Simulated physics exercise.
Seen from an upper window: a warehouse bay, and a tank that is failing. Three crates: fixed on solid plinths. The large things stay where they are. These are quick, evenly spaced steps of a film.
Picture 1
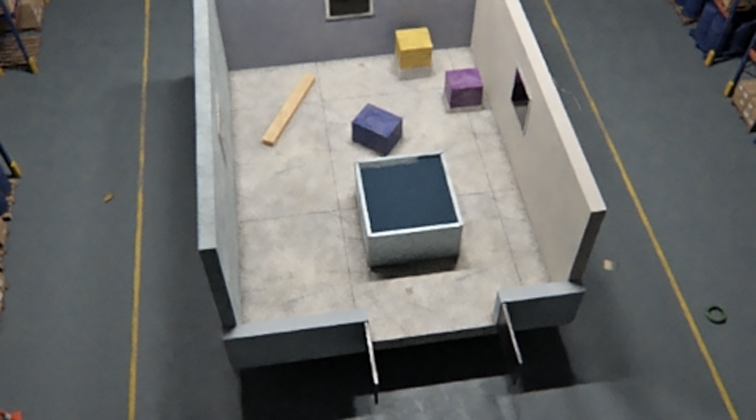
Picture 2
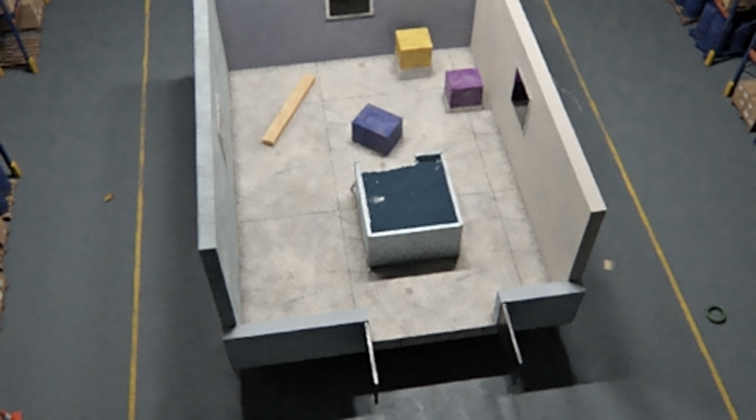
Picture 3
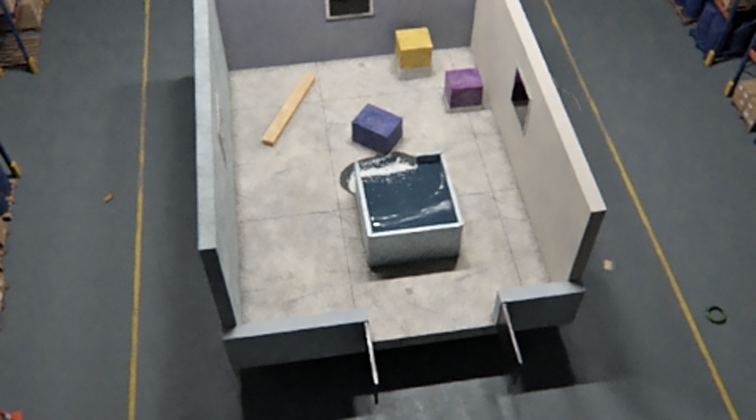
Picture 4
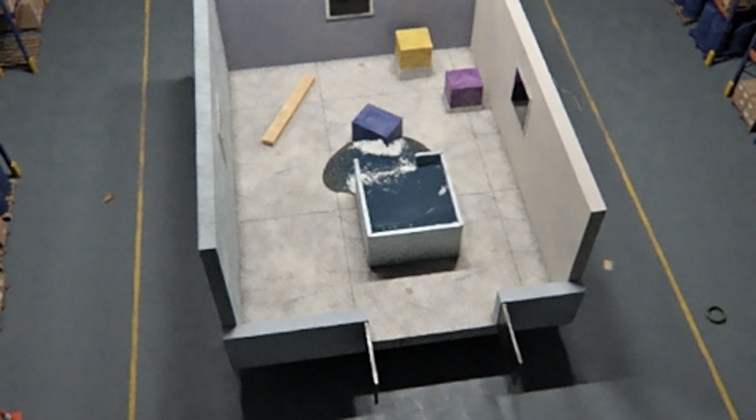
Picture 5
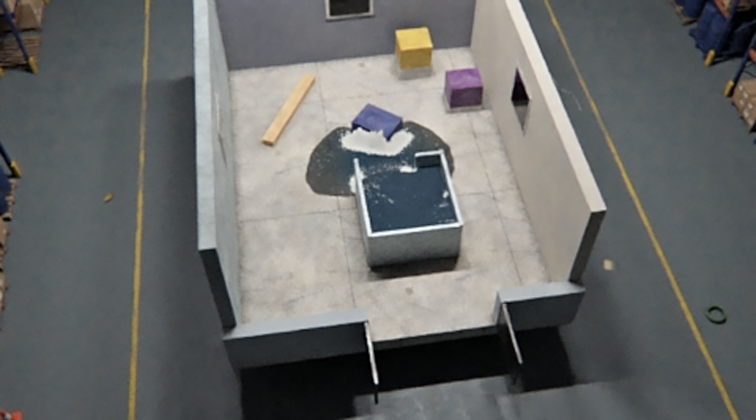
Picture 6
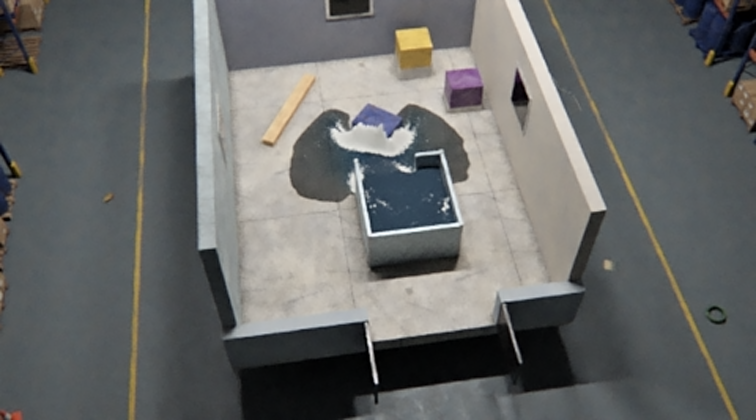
Water lies still in a square tank inside a roofless, walled room, then begins pouring out through a gap on the far side. It spreads over the pale floor, foams white against the blue crate, and fans out to both sides in dark lobes, while the yellow and purple crates stay put.
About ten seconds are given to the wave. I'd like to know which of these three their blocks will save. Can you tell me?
Sure: The yellow crate comes through dry; the purple crate does get wet; the blue crate does get wet.
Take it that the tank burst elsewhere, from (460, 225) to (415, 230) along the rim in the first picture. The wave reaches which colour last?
Answer: The yellow one.
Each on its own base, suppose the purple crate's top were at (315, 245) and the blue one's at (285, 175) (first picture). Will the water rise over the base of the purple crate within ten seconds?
The purple crate simply stays high and dry.
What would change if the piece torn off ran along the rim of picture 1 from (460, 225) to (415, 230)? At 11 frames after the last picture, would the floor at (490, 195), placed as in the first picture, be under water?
Inundated.
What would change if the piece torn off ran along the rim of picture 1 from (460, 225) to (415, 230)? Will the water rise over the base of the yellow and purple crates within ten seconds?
In that case the yellow crate is never flooded and the purple crate is never flooded.
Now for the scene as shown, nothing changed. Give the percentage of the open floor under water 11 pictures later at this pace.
About 50 per cent.
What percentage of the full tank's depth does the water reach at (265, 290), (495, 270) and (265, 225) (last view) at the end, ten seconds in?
In turn 4, 12 and 4 in a hundred.
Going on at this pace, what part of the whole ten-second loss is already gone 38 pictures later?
Some 5 per cent.
A moment on, water covers 35 % of the floor; the yellow crate water round its plinth, the purple crate water round its plinth, the blue crate water round its plinth.
Next, water covers 50 % of the floor; the yellow crate water round its plinth, the purple crate water round its plinth, the blue crate water round its plinth.
Then, water covers 70 % of the floor; the yellow crate water round its plinth, the purple crate water round its plinth, the blue crate water round its plinth.
Later, water covers 90 % of the floor; the yellow crate water round its plinth, the purple crate water round its plinth, the blue crate water round its plinth.
In the end, water covers 100 % of the floor; the yellow crate stayed above the water, the purple crate was topped, the blue crate was topped.
